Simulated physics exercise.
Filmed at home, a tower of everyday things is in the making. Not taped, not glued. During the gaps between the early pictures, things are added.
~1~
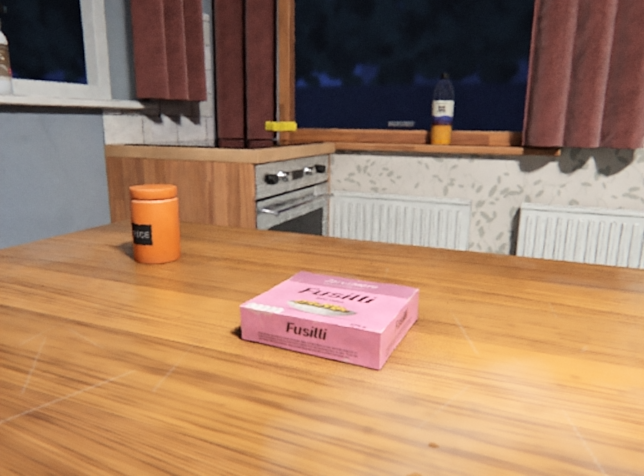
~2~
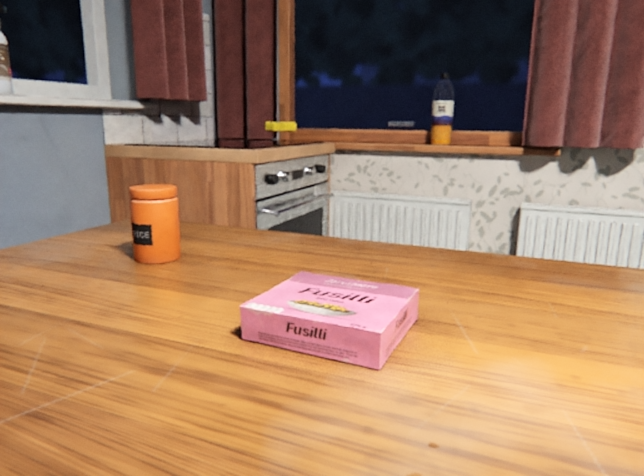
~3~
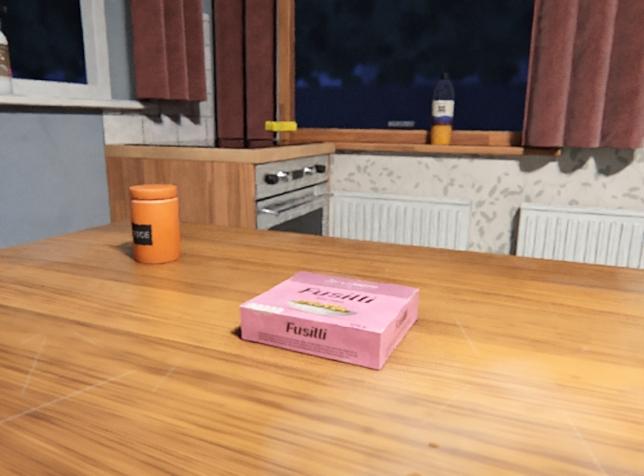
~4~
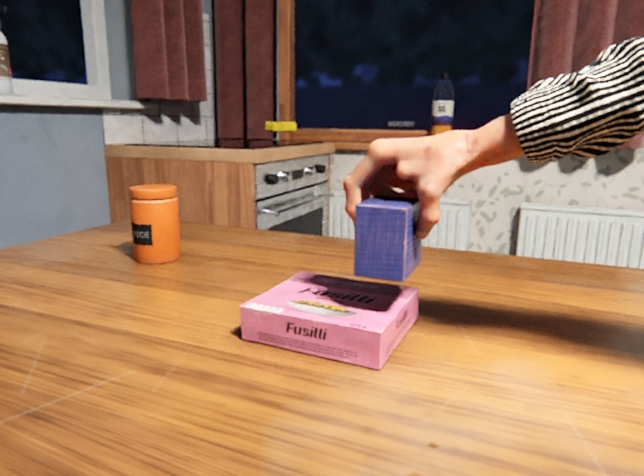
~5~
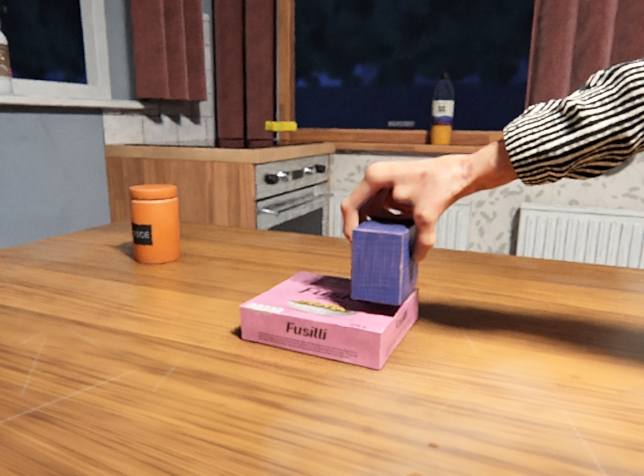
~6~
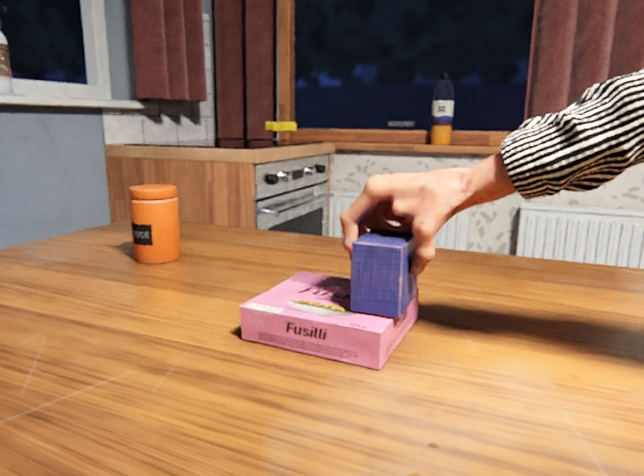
Hand in a striped sleeve lowering a blue block onto a pink fusilli box on a wooden table near an orange jar.
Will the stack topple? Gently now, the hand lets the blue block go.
I expect nothing will drop.
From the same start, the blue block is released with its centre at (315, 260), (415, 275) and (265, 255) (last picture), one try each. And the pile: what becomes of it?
Outcomes in order: No collapse, a collapse, a collapse.
Then, 0.30 s after the last picture, nothing has stirred.
Then, 0.70 s after the last picture, blue block resting near (386, 271).
At rest, all 3 in place. Seen from the same camera at the end, blue block near (386, 271). The pile stays up.
